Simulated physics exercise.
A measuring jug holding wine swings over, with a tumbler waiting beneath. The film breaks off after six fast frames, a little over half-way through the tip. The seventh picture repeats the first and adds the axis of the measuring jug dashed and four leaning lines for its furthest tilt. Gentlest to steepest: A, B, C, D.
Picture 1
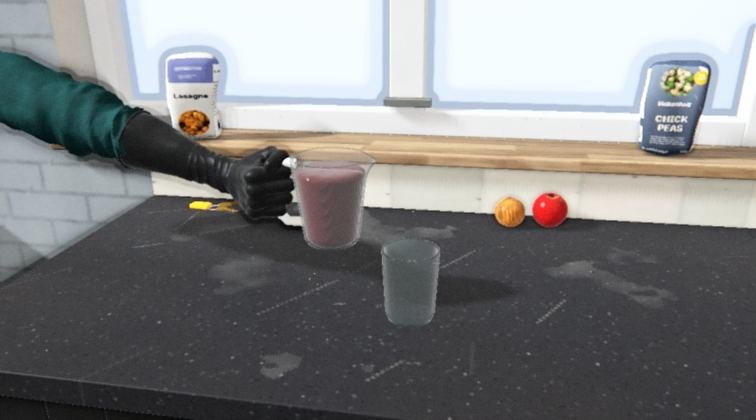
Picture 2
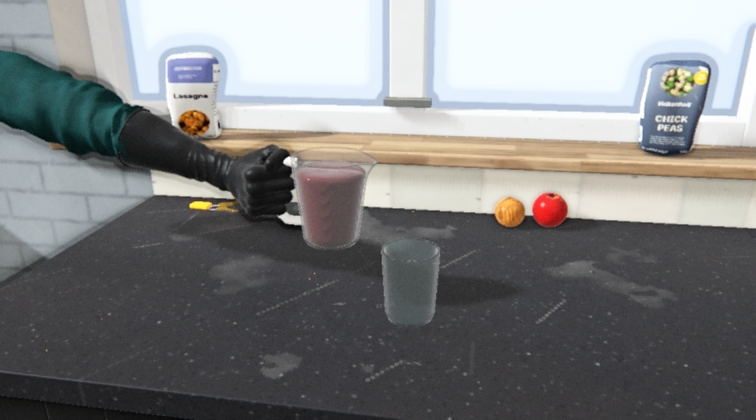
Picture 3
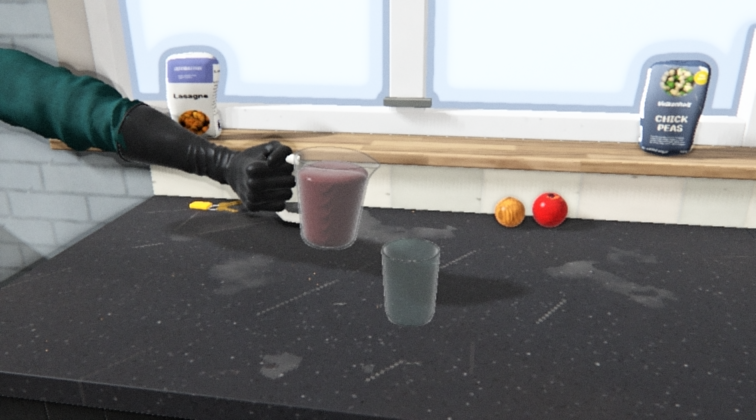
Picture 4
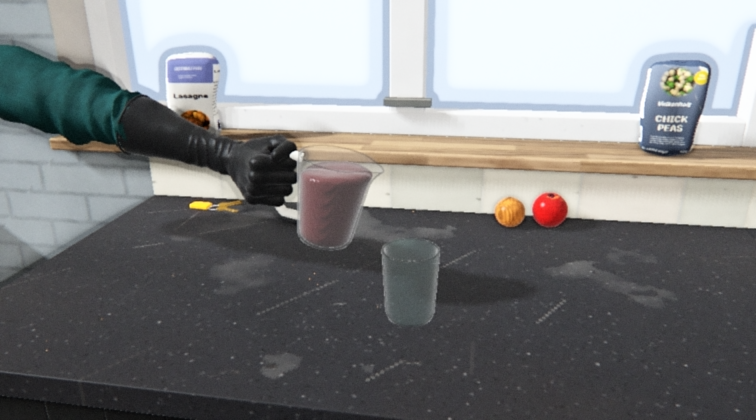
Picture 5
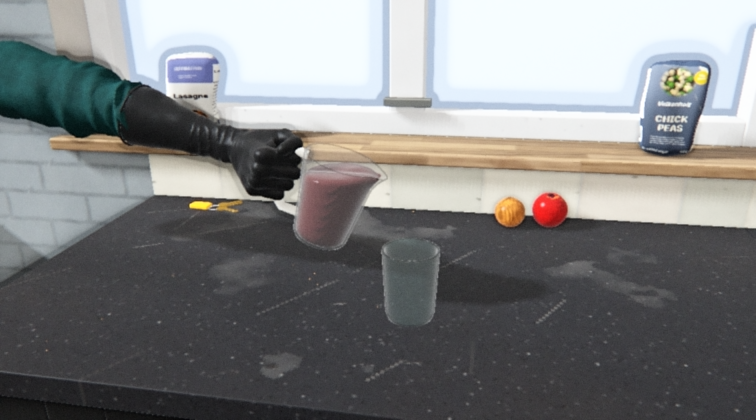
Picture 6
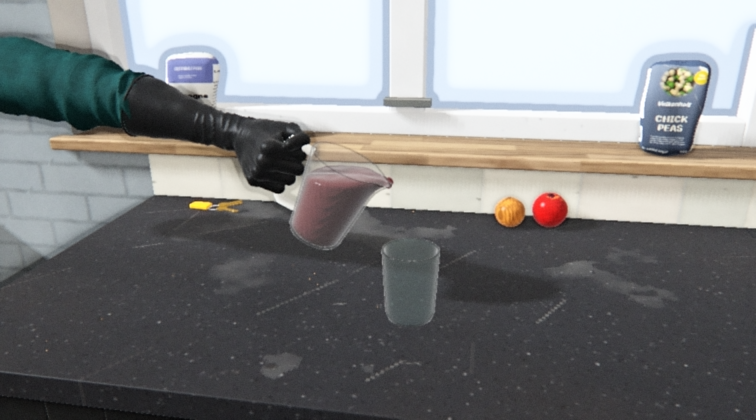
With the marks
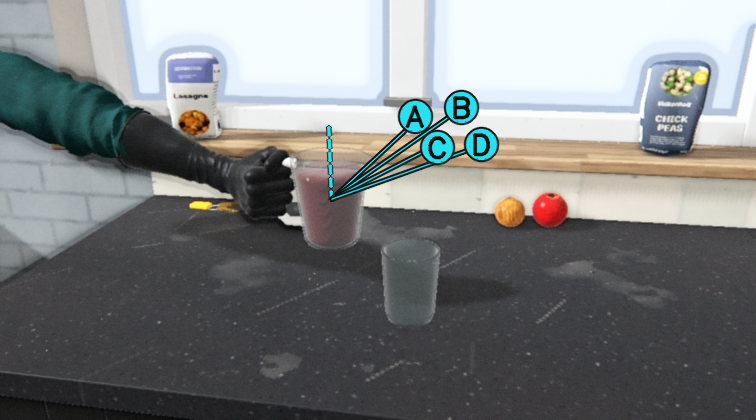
A black-gloved hand tilts a clear jug of reddish liquid rightward until some reaches its lip.
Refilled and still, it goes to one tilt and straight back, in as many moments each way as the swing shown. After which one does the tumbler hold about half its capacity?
B is best.
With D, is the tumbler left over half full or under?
Over.
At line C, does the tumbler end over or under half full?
Over half.
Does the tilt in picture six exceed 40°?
No.
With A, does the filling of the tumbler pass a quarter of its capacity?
Yes.
On the marked copy, A at (404, 131); B at (447, 117); C at (421, 153); D at (465, 151).
With A, the tumbler ends with about 38 % of what it can hold.
With B, the tumbler ends with about 52 % of what it can hold.
With C, the tumbler ends with about 68 % of what it can hold.
With D, the tumbler ends with about 84 % of what it can hold.
